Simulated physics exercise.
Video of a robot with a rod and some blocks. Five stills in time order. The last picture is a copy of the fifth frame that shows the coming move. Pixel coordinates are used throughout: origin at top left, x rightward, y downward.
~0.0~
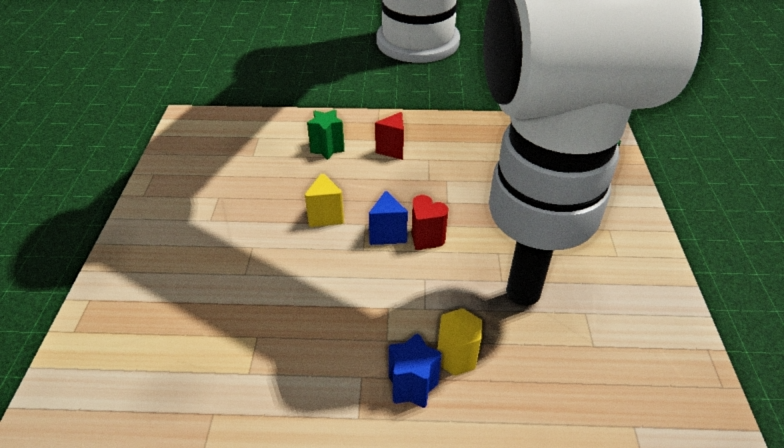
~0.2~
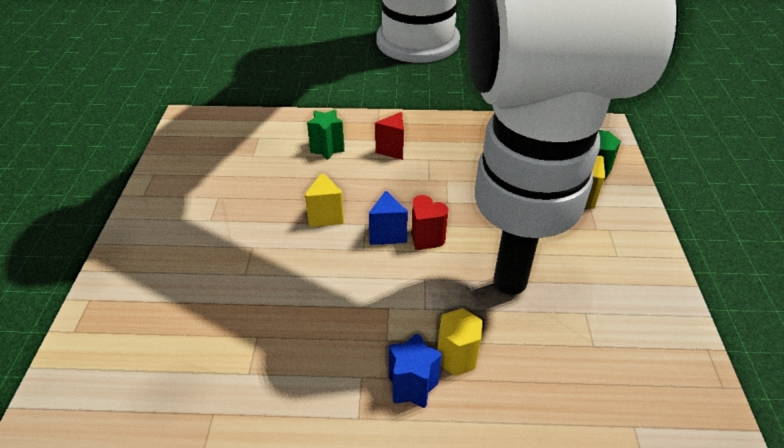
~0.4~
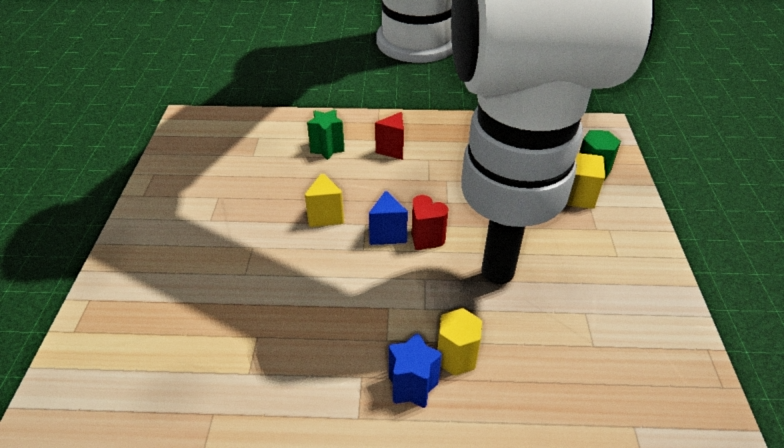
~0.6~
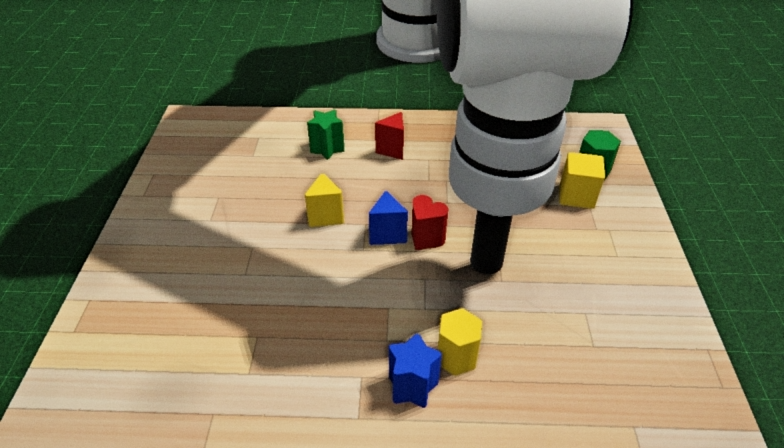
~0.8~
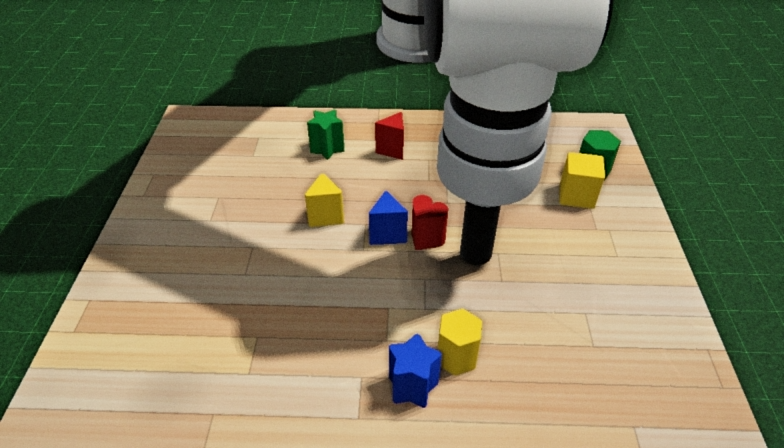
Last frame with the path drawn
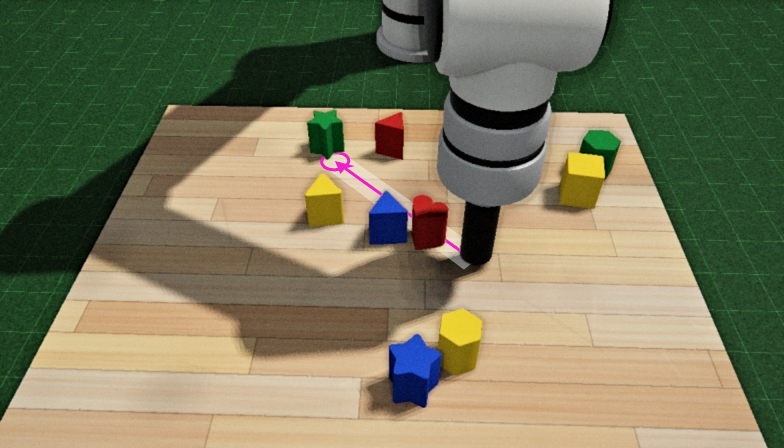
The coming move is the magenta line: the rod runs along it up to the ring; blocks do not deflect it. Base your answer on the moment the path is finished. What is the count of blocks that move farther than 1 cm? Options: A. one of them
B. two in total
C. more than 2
My pick is B.
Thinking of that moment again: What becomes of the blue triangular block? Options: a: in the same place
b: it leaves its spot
Answer: B.
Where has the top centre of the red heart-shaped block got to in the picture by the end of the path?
I predict (376, 188).
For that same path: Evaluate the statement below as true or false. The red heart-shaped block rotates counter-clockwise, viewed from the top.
That statement is accurate.
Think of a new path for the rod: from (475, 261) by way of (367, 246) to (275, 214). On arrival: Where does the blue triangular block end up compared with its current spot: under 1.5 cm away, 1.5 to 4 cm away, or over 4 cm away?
Verdict: From 1.5 to 4 cm.
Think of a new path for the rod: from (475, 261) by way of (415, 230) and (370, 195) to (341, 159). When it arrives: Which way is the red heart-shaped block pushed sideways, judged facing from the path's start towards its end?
Shifted left.
Drawn move, from (475, 261) directly to (335, 161).
The first path, step by step. One third of the way, rod (423, 217); blue triangular block (368, 208), turned 15° anticlockwise; red heart-shaped block (392, 196), turned 60° anticlockwise.
Two thirds of the way, rod (376, 184); blue triangular block (365, 209), turned 15° anticlockwise; red heart-shaped block (376, 188).
At the end, rod (335, 154); green star block (323, 116), turned 15° clockwise; blue triangular block (365, 209), turned 15° anticlockwise; red triangular block still; red heart-shaped block (376, 188), turned 120° anticlockwise.
